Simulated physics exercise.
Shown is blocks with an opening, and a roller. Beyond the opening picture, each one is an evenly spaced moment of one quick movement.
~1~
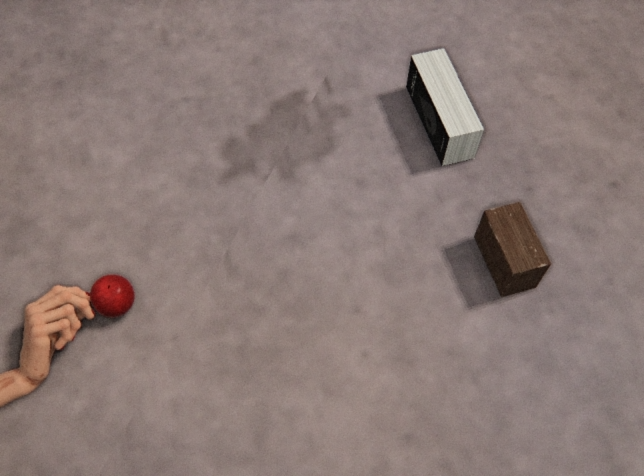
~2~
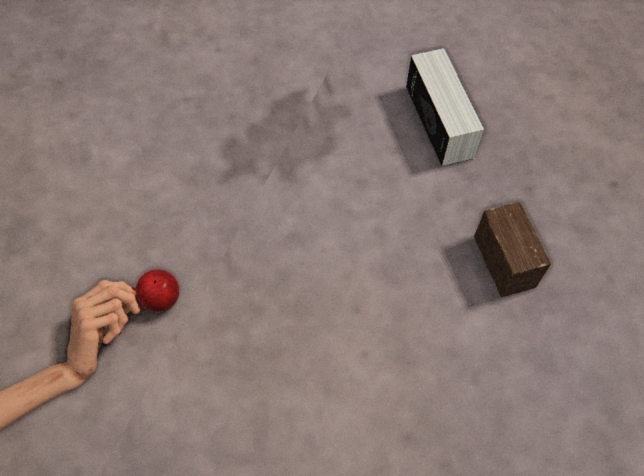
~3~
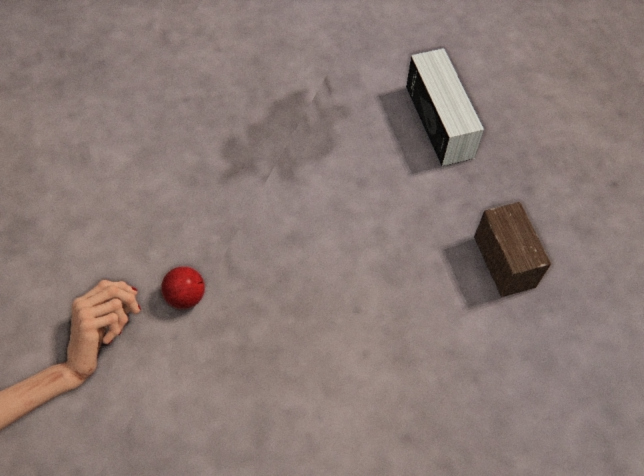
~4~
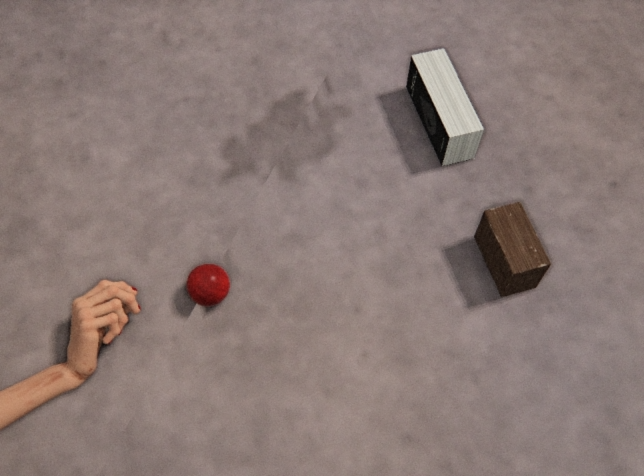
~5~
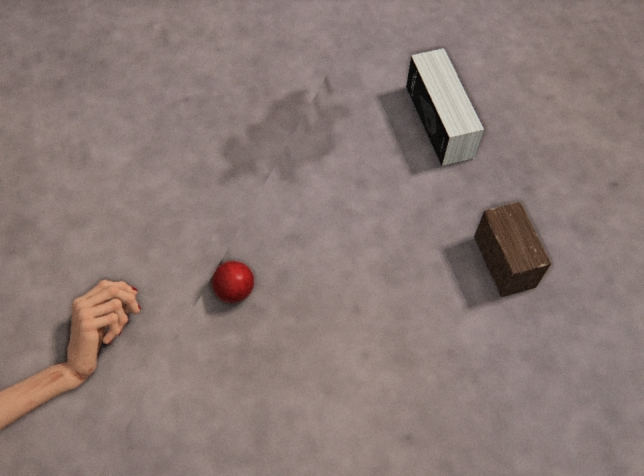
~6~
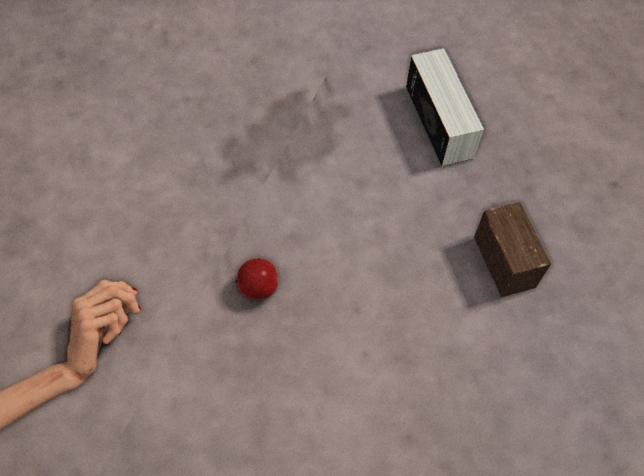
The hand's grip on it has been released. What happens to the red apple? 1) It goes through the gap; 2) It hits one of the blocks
The answer is 2.
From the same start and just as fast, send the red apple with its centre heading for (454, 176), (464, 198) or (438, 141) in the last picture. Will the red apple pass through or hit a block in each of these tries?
Try 1: Through; try 2: Through; try 3: Blocked.
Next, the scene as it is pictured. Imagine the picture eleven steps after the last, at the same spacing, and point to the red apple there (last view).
Roughly at pixel (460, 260).
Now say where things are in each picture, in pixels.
In the first frame, red apple (113, 296) under the hand; black book (443, 107).
In the second frame, red apple (158, 291); brown block (510, 250).
In the third frame, red apple (183, 288); black book (443, 107).
In the fourth frame, red apple (208, 285); brown block (510, 250).
In the fifth frame, red apple (233, 282); black book (443, 107).
In the sixth frame, red apple (257, 280); brown block (510, 250).
Then, 0.48 s after the last picture, red apple coming back near (455, 266).
By the end, the red apple is stopped.
